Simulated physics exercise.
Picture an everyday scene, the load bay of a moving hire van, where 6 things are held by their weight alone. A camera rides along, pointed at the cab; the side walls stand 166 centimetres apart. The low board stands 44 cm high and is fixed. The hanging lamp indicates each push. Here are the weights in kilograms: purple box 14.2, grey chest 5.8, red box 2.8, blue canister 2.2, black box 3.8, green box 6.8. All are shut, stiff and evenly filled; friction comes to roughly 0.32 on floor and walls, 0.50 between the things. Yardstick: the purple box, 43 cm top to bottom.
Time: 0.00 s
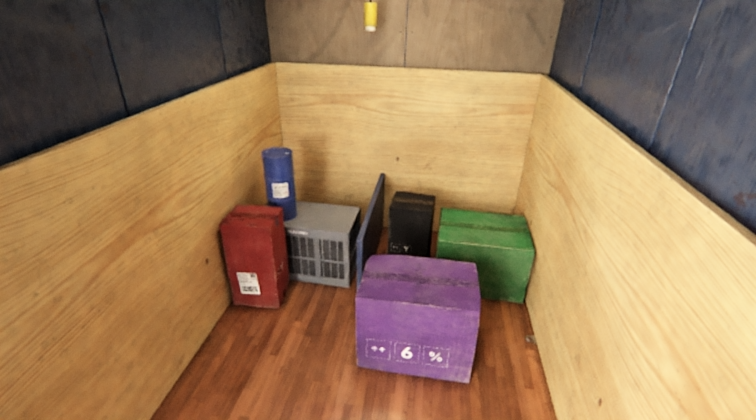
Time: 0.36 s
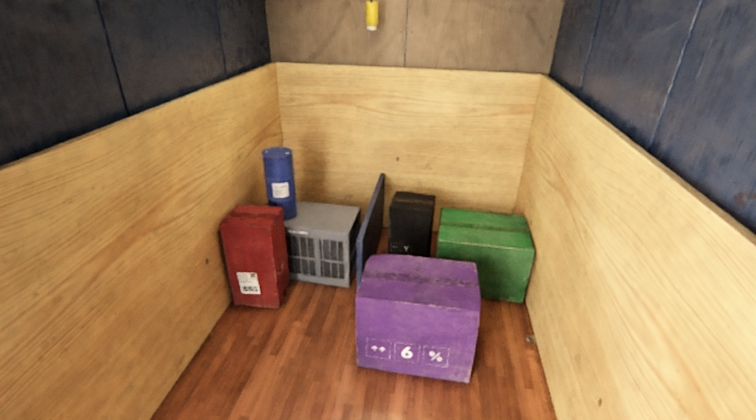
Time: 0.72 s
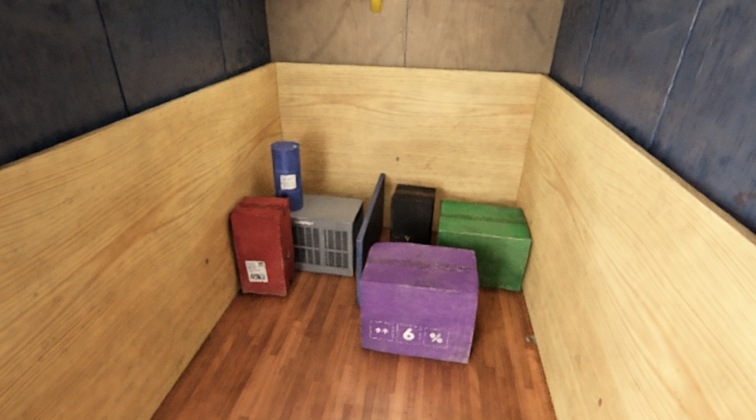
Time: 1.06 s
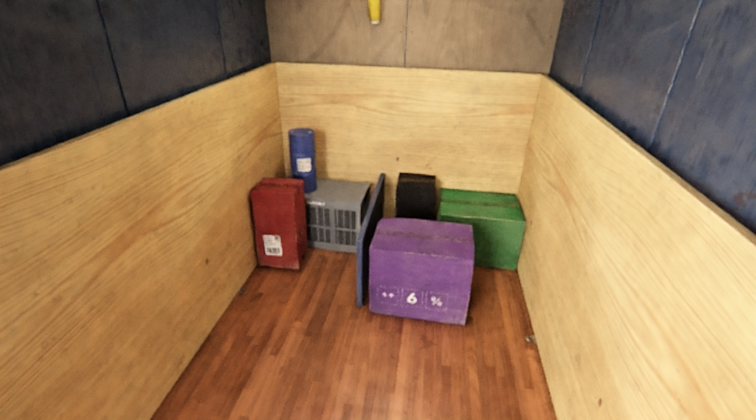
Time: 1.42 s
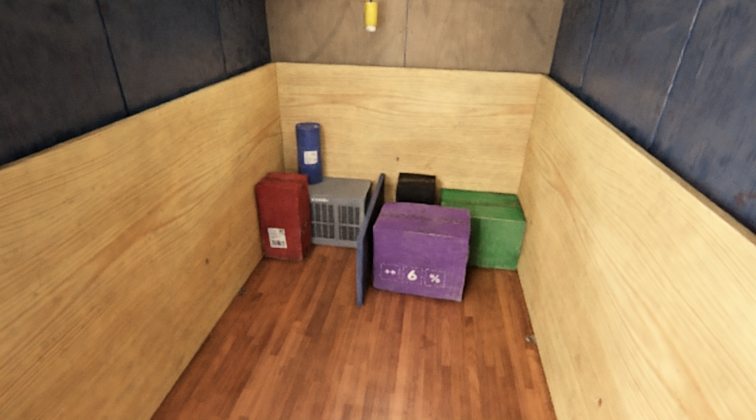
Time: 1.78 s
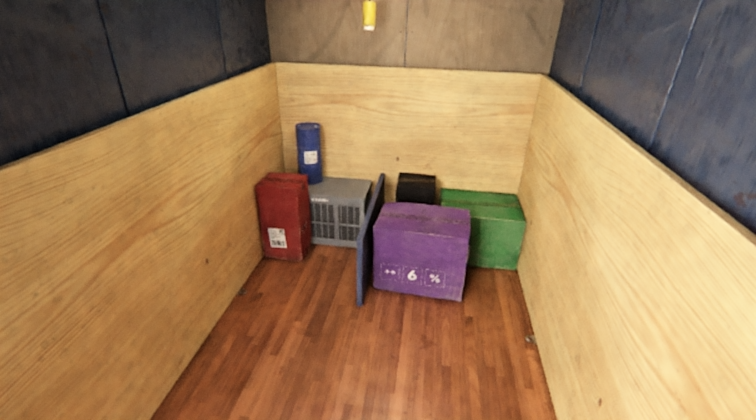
The purple box slid away toward the far wall of the wood-lined load bay, along with the red box, grey chest, blue canister and the others, and then they all sat still.
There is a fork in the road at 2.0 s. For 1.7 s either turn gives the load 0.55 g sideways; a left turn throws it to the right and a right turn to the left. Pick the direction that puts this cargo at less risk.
The right one.
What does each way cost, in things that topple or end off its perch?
With a left turn it's 1; with a right turn it's 0.
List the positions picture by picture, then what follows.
In the first picture, smooth; purple box (417, 315); grey chest (309, 241).
In the second picture, push 0.45 g forwards; black box (411, 233); green box (480, 253).
In the third picture, push 0.45 g forwards; blue canister (288, 177) moved 12 cm; red box (266, 246) moved 11 cm.
In the fourth picture, push 0.43 g forwards; red box (281, 224) moved 37 cm; black box (414, 210) moved 32 cm.
In the fifth picture, smooth; blue canister (309, 154) moved 53 cm; red box (286, 217) moved 46 cm.
In the sixth picture, smooth; purple box (421, 249) moved 57 cm; grey chest (327, 210) moved 42 cm.
Turning left. At 2.48 s, push 0.55 g right; purple box moved 58 cm near (437, 250); grey chest moved 43 cm near (336, 211); blue canister moved 54 cm.
After 2.68 s, push 0.55 g right; purple box moved 62 cm near (466, 254); grey chest moved 43 cm near (336, 211); blue canister 26° off upright.
After 2.78 s, push 0.55 g right; purple box moved 66 cm near (483, 256); grey chest moved 43 cm near (336, 211); blue canister 55° off upright.
In the end (4.3 s), toppled in the van, blue canister; not toppled but over 15 cm from the start, purple box, grey chest, red box, black box and green box. In the last view, purple box near (483, 257), grey chest near (336, 211).
Turning right instead, nothing is lost, 0 of 6 in all.
